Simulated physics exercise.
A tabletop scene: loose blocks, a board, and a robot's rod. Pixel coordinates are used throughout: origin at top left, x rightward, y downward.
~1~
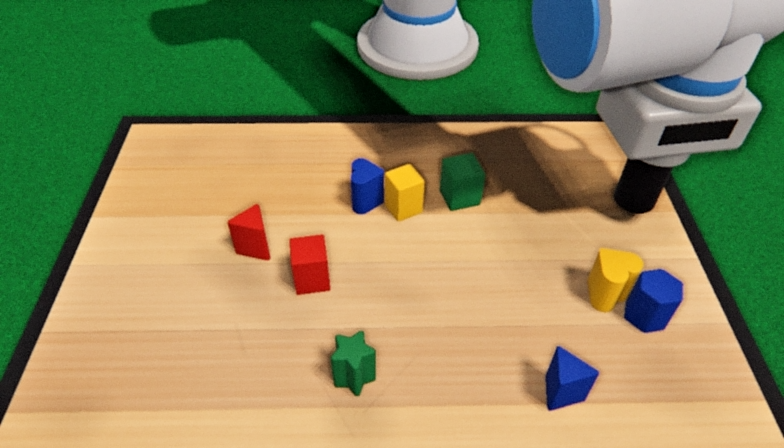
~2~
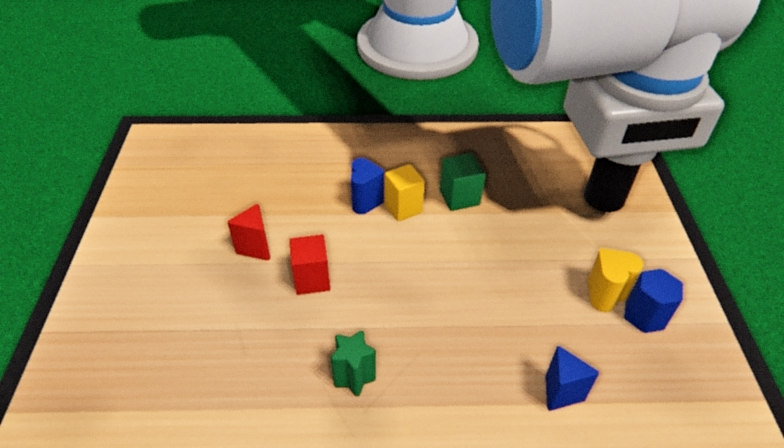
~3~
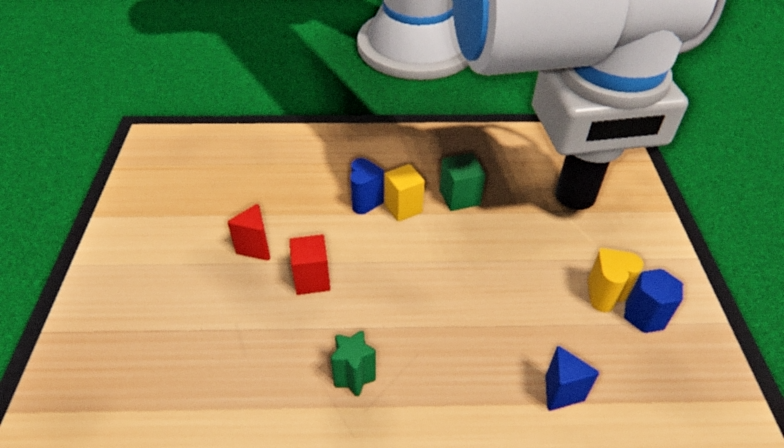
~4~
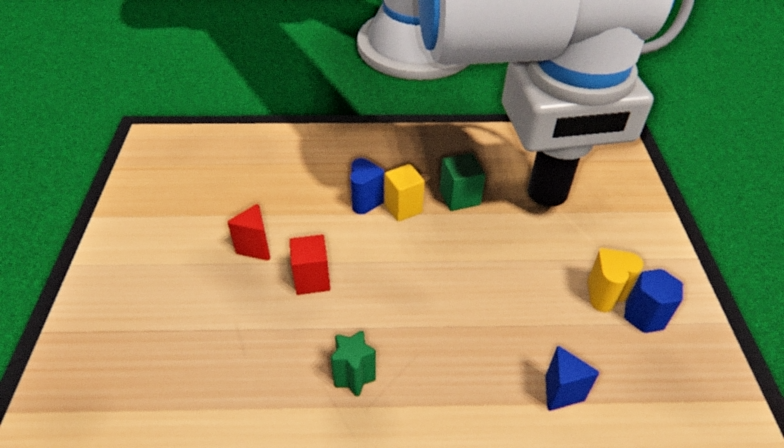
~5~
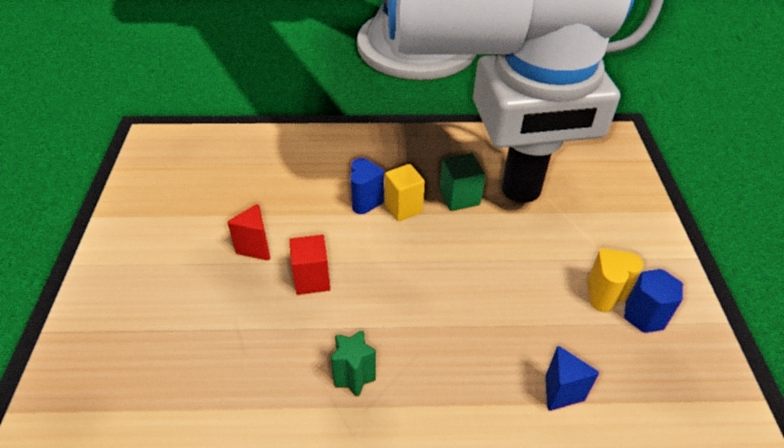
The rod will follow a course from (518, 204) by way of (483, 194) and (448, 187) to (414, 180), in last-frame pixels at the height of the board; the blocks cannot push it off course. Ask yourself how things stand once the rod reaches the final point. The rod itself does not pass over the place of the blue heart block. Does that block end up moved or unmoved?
In the end it has been moved.
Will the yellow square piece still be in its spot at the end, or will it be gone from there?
Gets moved.
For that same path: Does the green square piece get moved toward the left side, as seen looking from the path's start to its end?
That would be a yes.
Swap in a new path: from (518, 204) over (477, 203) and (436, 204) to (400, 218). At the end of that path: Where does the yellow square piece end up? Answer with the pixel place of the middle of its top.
The yellow square piece ends near (363, 183).
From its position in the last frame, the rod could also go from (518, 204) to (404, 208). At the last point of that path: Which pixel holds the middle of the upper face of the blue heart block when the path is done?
At roughly (342, 165).
What follows on the original path. One third of the way, rod at (485, 180); green square piece at (450, 163).
Two thirds of the way, rod at (449, 172); yellow square piece at (393, 180); green square piece at (412, 160), turned 20° anticlockwise.
At the end, rod at (415, 166); blue heart block at (349, 174), turned 15° anticlockwise; yellow square piece at (377, 186), turned 45° anticlockwise; green square piece at (377, 160), turned 45° anticlockwise.
